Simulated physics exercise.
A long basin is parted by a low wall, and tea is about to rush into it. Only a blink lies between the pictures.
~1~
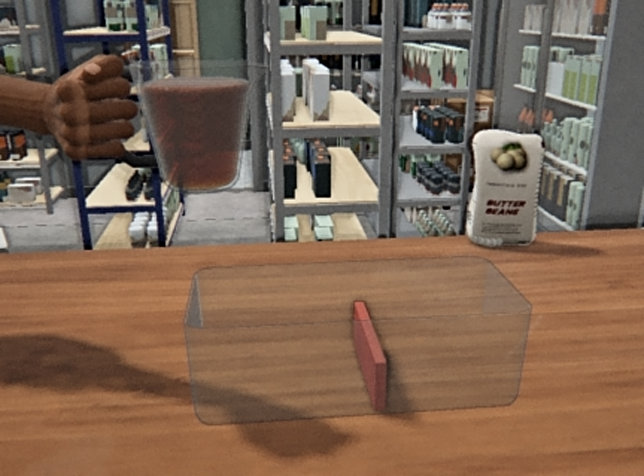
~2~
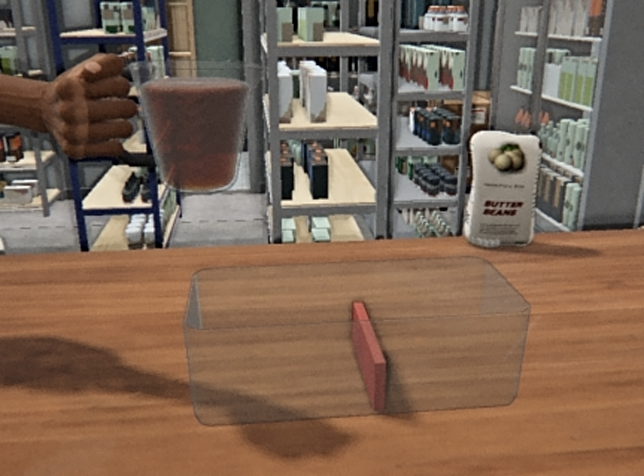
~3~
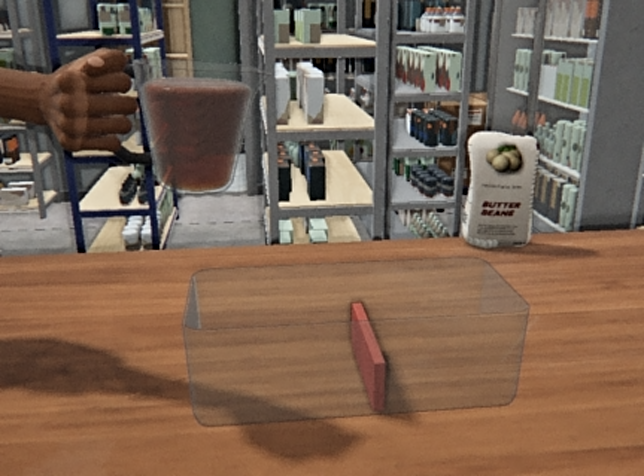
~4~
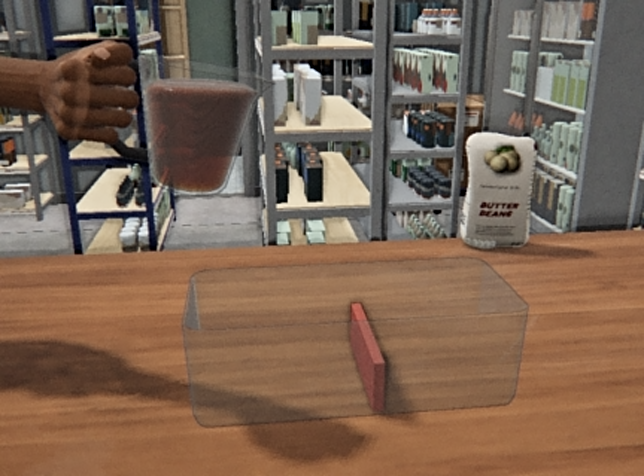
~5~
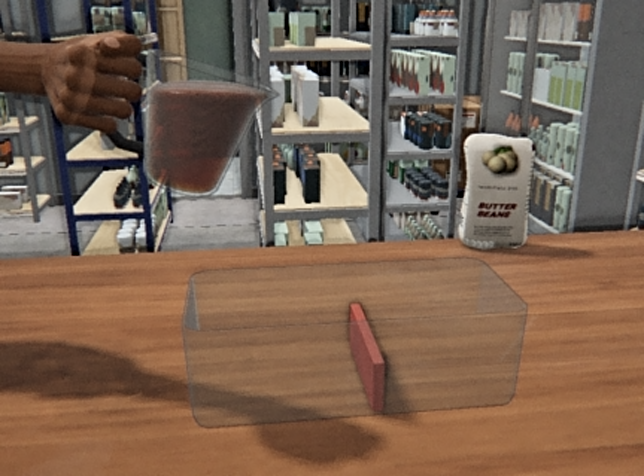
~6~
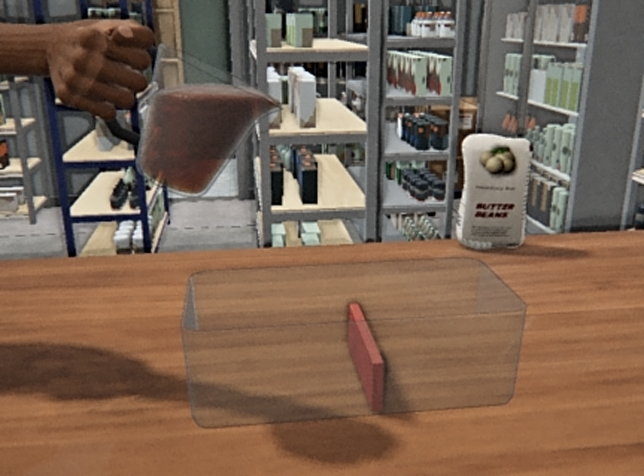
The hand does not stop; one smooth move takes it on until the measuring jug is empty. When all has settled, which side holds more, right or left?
The left side.
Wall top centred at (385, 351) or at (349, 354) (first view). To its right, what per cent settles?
First try around 10 percent; second try around 65 percent.
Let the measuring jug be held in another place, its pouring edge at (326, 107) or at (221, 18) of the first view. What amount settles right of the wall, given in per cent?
85 and 5 in a hundred.
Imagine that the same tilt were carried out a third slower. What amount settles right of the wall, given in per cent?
About 15 in a hundred.
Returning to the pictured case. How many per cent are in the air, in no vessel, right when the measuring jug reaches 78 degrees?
Around 30 in a hundred.
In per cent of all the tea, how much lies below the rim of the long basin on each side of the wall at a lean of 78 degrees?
Left side 10 in a hundred, right side 0 in a hundred.
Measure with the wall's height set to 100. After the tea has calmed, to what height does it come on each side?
Left part: 30 per cent; right part: 0.
A moment on, the tilt is 78° and 60 per cent is still to pour, 9 is left of the wall and 2 right of it.
Next, the tilt is 93° and 18 per cent is still to pour, 53 is left of the wall and 7 right of it.
Then the tilt is 93° and 3 per cent is still to pour, 78 is left of the wall and 8 right of it.
Later the tilt is 93° and 0 per cent is still to pour, 86 is left of the wall and 9 right of it.
In the end 87 per cent lies left of the wall, 9 right of it and 4 outside.
